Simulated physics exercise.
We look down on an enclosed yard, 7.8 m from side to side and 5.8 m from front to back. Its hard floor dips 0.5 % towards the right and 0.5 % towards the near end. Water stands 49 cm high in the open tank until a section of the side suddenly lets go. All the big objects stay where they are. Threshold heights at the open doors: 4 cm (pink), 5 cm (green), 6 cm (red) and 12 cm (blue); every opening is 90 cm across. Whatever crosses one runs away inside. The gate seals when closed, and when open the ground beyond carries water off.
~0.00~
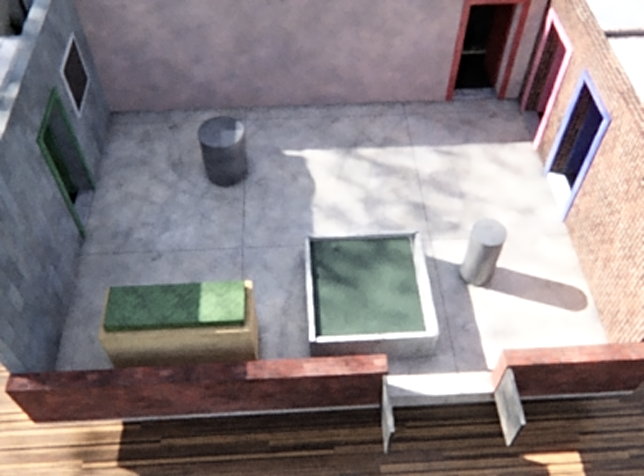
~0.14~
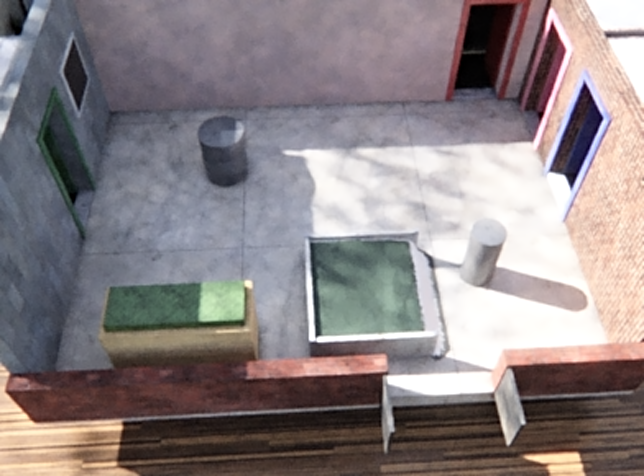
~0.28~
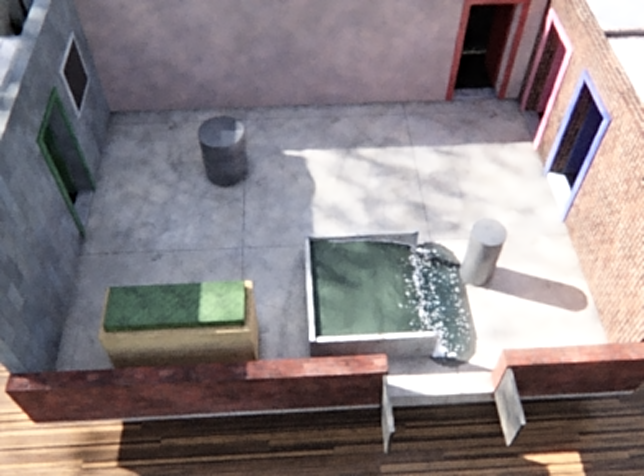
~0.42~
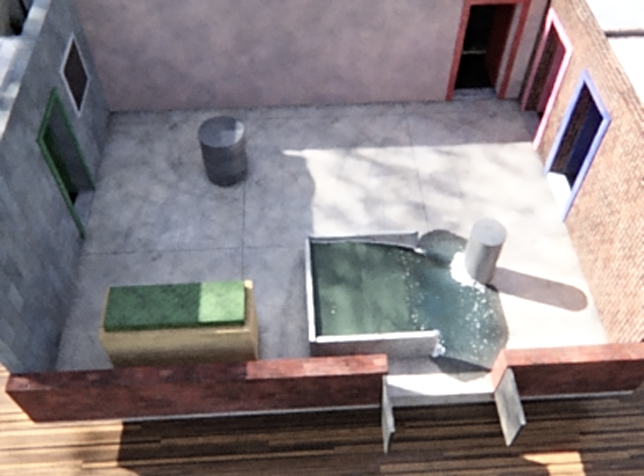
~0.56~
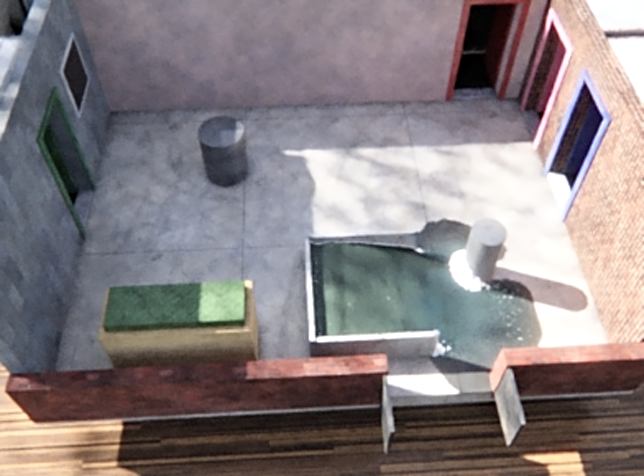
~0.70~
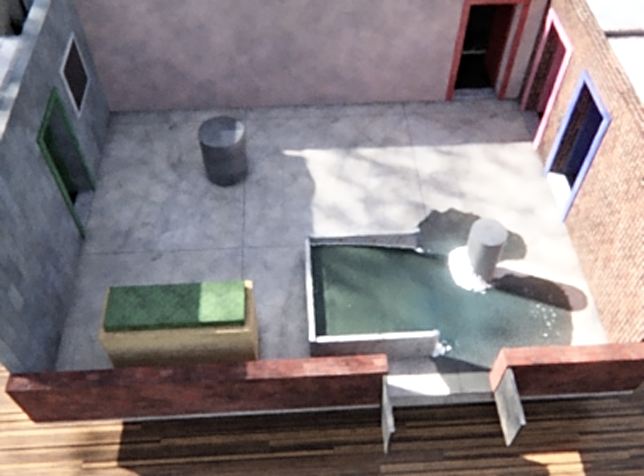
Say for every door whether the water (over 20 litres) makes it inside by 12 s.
Door by door: At the pink door it exceeds the limit; at the green door it does not reach the limit; at the red door it exceeds the limit; at the blue door it stays under the limit.
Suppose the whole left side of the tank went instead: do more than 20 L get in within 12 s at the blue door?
Then: Blue below.
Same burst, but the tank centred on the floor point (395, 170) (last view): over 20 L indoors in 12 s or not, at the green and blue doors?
Against that limit: Green under, blue past it.
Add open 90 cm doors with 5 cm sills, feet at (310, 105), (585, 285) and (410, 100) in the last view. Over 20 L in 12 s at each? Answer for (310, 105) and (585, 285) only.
In that order: Not over, past it.
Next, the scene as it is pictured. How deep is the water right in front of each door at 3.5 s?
In cm: Pink 6, green 0, red 10, blue 10.
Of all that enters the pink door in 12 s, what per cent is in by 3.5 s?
About 5 per cent.
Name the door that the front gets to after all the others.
The green one.
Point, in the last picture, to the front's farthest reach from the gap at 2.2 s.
Around (527, 129).
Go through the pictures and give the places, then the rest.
The open tank at (368, 285) is whole and still, 49 cm deep, in the first picture.
The front is at (439, 353), 0.9 m from the gap at (421, 294); 0.3 m2 of floor is under water; 49 cm left at the back of the open tank, in the second picture.
Water pours out at (420, 296) and has run 1.1 m, to a hidden place; typically 9 cm deep outside, 49 cm at the open tank's back, in the third picture.
The front is at a hidden place, 1.3 m from the gap at (420, 296); 2.1 m2 of floor is under water; 47 cm left at the back of the open tank, in the fourth picture.
Water pours out at (420, 296) and has run 1.7 m, to (534, 330); typically 6 cm deep outside, 42 cm at the open tank's back, in the fifth picture.
Water pours out at (420, 297) and has run 2.1 m, to (564, 307); typically 5 cm deep outside, 41 cm at the open tank's back, in the sixth picture.
After 1.4 s water covers 20 % of the floor and is deepest (39 cm) near (610, 356); pink door not reached, green door not reached, red door not reached, blue door 4 cm at the sill, 0 L in.
After 2.2 s water covers 30 % of the floor and is deepest (34 cm) near (602, 369); pink door 3 cm at the sill, 0 L in, green door not reached, red door not reached, blue door 12 cm at the sill, 0 L in.
After 3.5 s water covers 35 % of the floor and is deepest (18 cm) near (615, 368); pink door 6 cm at the sill, 2 L in, green door not reached, red door 10 cm at the sill, 1 L in, blue door 10 cm at the sill, 0 L in.
After 7.0 s water covers 50 % of the floor and is deepest (10 cm) near (524, 122); pink door 9 cm at the sill, 34 L in, green door not reached, red door 10 cm at the sill, 79 L in, blue door 4 cm at the sill, 0 L in.
After 12.0 s water covers 75 % of the floor and is deepest (6 cm) near (561, 254); pink door 4 cm at the sill, 64 L in, green door 2 cm at the sill, 0 L in, red door 3 cm at the sill, 87 L in, blue door 5 cm at the sill, 0 L in.
